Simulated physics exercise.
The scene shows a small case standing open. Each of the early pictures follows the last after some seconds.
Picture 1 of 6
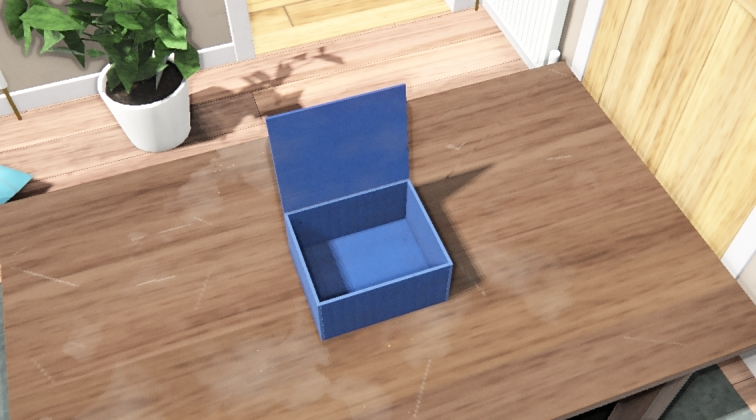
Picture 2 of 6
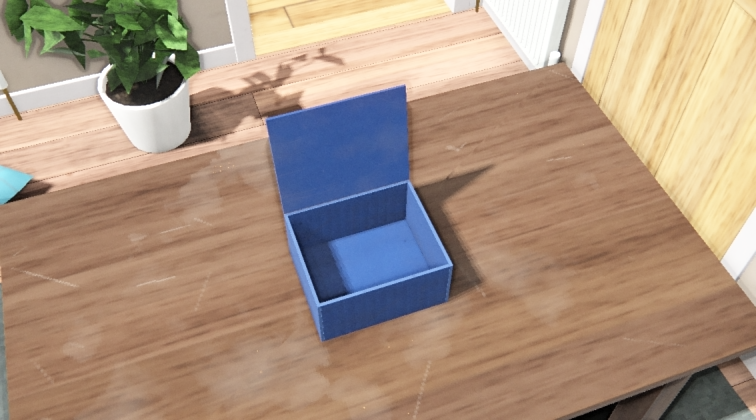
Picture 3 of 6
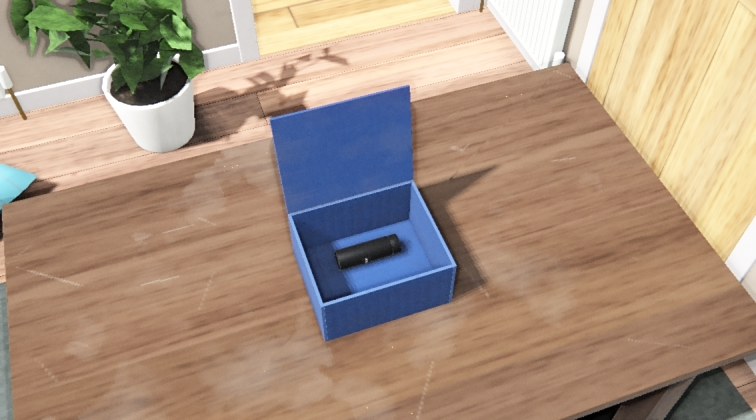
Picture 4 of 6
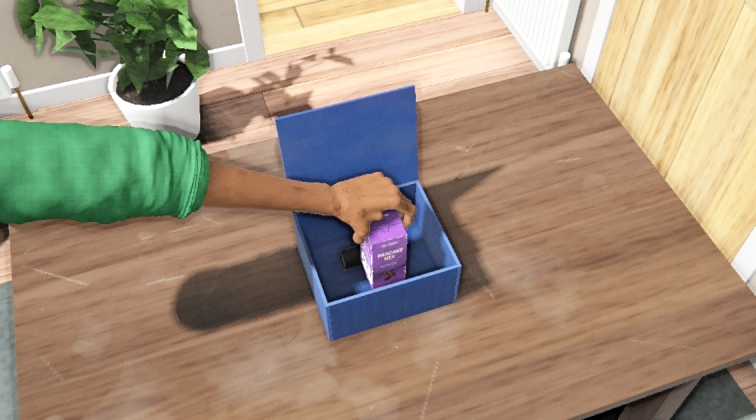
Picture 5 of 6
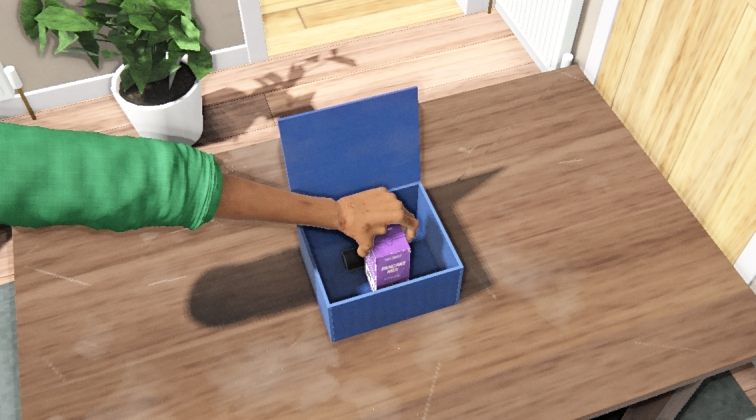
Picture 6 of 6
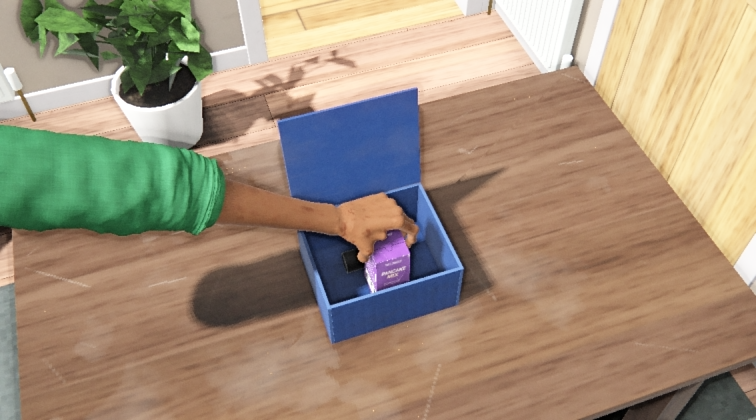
A brown hand in a green sleeve, absent at first, reaches in from the left and lowers a purple carton into an open blue box, beside a small black cylinder that appears there earlier. The box stands on a scratched brown wooden table, seen from above, with a potted leafy plant behind at left. The view drifts slightly, and the hand stays on the carton, barely moving.
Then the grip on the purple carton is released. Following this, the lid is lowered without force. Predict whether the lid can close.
Prediction: The lid cannot close.
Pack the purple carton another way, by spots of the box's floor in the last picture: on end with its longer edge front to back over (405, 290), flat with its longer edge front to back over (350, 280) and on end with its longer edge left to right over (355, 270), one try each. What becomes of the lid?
The first attempt ends with the lid standing open, the second with it lying shut, and the third with it lying shut.
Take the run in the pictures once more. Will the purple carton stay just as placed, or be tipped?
Well, it stays just as set.
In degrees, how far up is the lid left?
Some 20°.
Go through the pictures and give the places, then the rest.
The last thing is not in view yet, in the first picture.
The last thing is not in view yet, in the second picture.
The last thing is not in view yet; black shaker (368, 252), in the third picture.
On its way; purple carton (383, 248), in the fourth picture.
On its way; purple carton (386, 261), in the fifth picture.
In place under the hand; purple carton (386, 266), in the sixth picture.
Then, 1.30 s after the last picture, lid 77° above the rim.
Then, 1.70 s after the last picture, lid 45° above the rim.
At rest, lid 19° above the rim; both in place. Seen from the same camera at the end, purple carton near (386, 266).
